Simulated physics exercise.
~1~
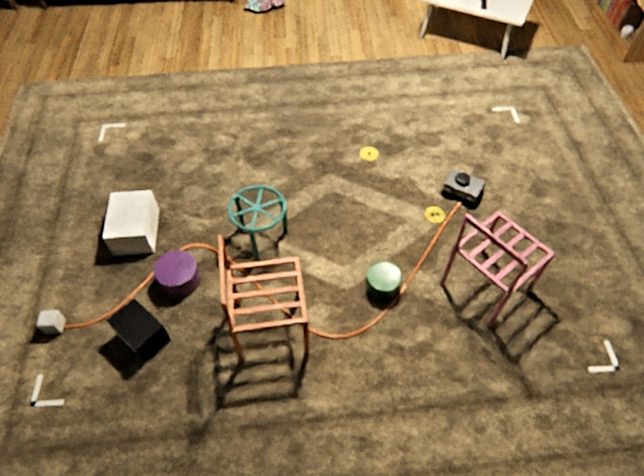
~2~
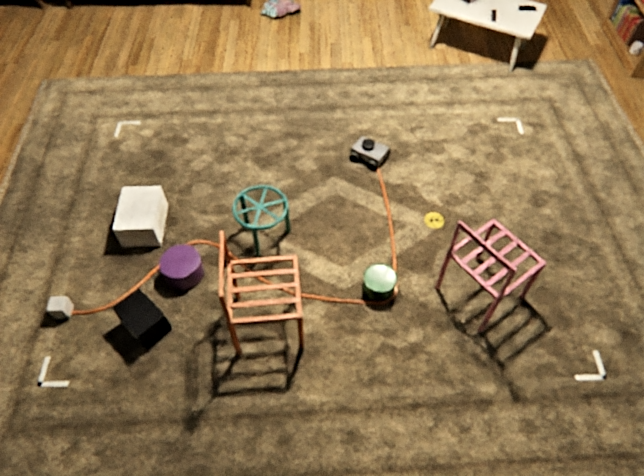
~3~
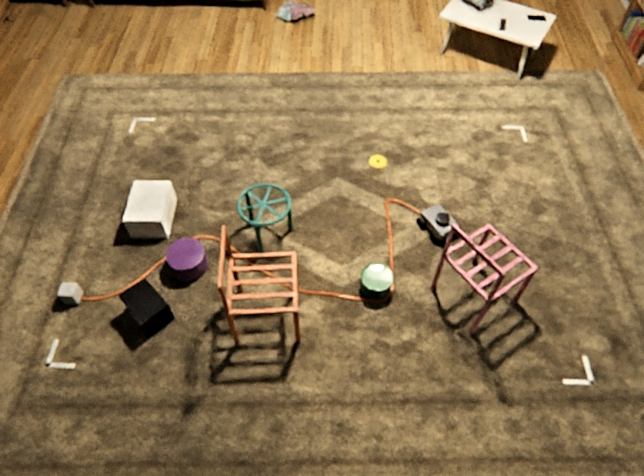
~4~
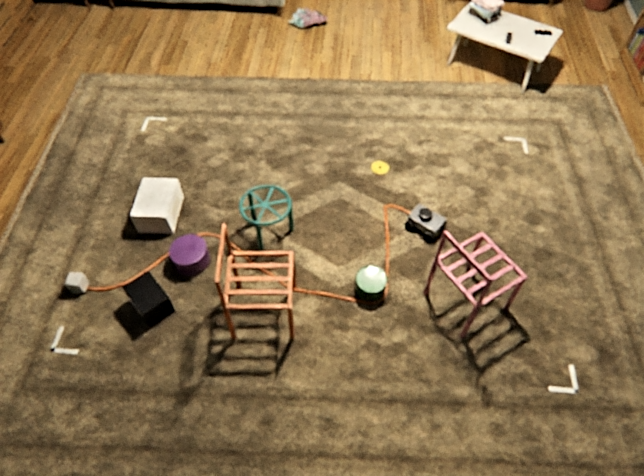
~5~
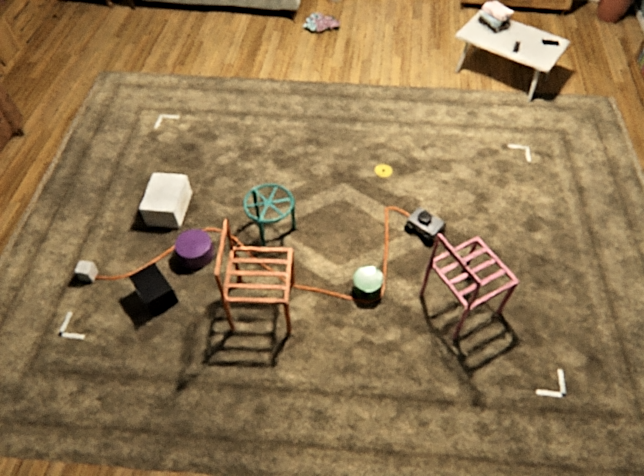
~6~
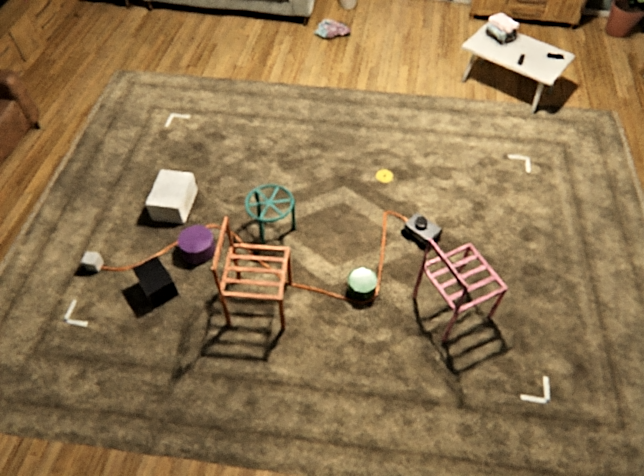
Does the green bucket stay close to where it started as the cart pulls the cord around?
Yes, the green bucket hardly stirs and ends up practically where it began, with the orange cord running past it.
A small grey cart trailing an orange cord rolled left and slightly up across the rug, then back down to the right, stopping beside the pink chair with the cord bent behind it, while the green bucket hardly stirred.
